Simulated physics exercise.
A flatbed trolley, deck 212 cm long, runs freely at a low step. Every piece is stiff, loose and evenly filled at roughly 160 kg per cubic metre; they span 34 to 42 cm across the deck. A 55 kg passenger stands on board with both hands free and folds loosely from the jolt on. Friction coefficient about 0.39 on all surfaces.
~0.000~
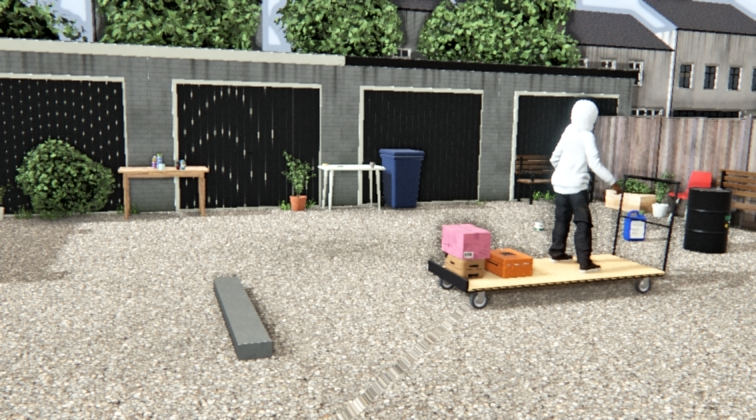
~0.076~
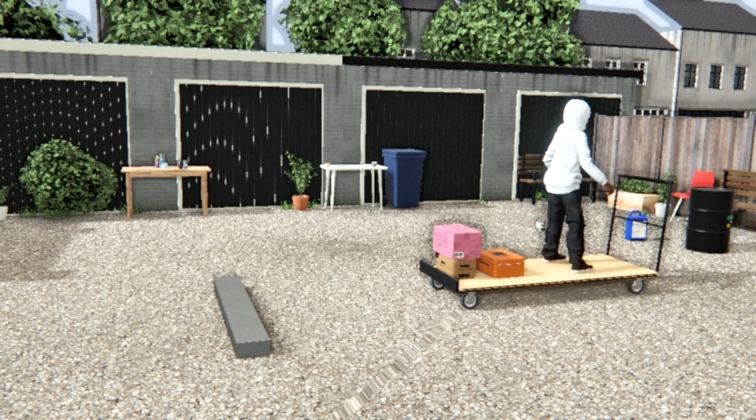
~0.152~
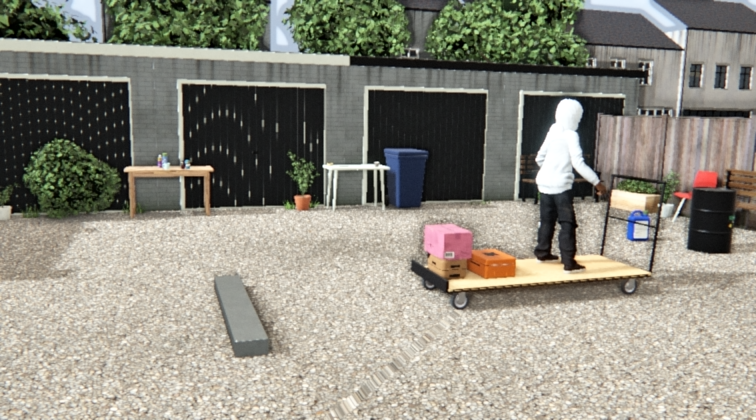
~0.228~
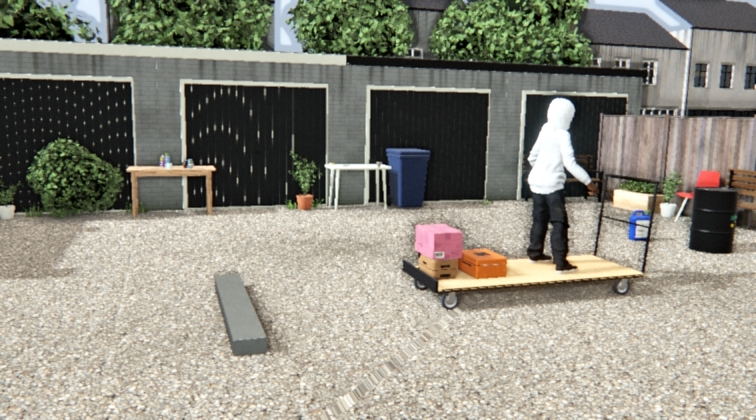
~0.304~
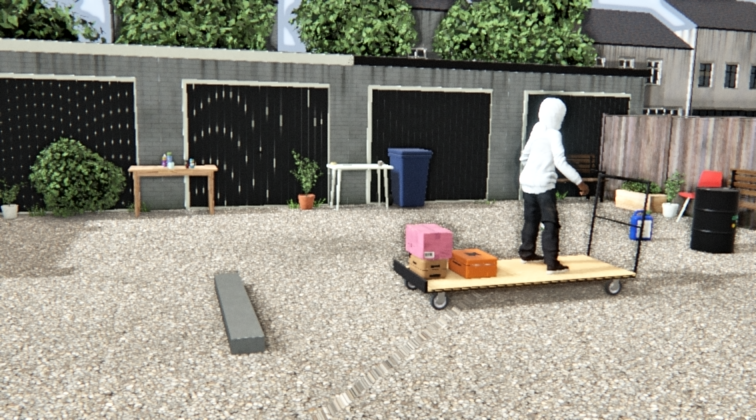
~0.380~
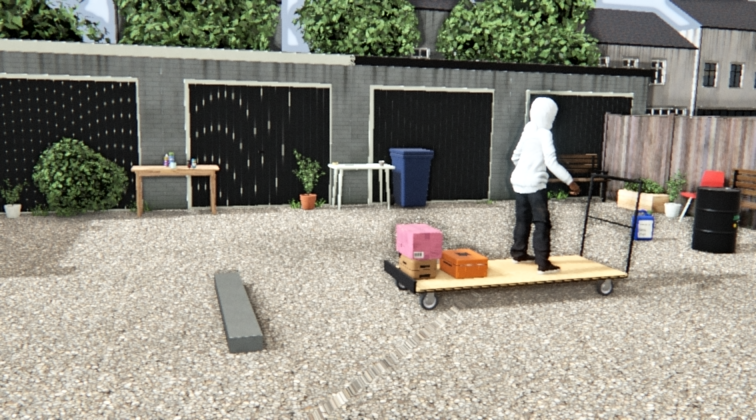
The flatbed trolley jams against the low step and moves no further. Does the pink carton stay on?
The pink carton ends off the deck at this speed.
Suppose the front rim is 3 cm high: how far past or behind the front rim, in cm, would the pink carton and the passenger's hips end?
Then pink 40 past, hips 50 behind.
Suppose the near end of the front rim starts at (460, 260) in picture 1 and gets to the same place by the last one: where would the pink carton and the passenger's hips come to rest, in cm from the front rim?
In that case pink 90 past, hips 40 behind.
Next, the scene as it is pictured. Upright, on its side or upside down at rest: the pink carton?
At rest: Pink upside down.
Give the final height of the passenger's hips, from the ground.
About 50 cm.
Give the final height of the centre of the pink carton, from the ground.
About 10 cm.
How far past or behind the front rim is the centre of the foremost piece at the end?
Some 40 cm past it.
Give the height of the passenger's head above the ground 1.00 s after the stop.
Some 40 cm up.
The wheels strike at 1.62 s.
After 1.87 s the pink carton is 2 cm behind the rim, tilted 10°, near (239, 250) in the last picture's view.
After 2.17 s the pink carton is 12 cm past the rim, tilted 80°, near (222, 271) in the last picture's view.
After 2.62 s the pink carton is 43 cm past the rim, tilted 180°, near (184, 303) in the last picture's view.
When all is still (3.9 s), past the rim, pink carton; behind it, brown suitcase, orange toolbox and the passenger's hips.
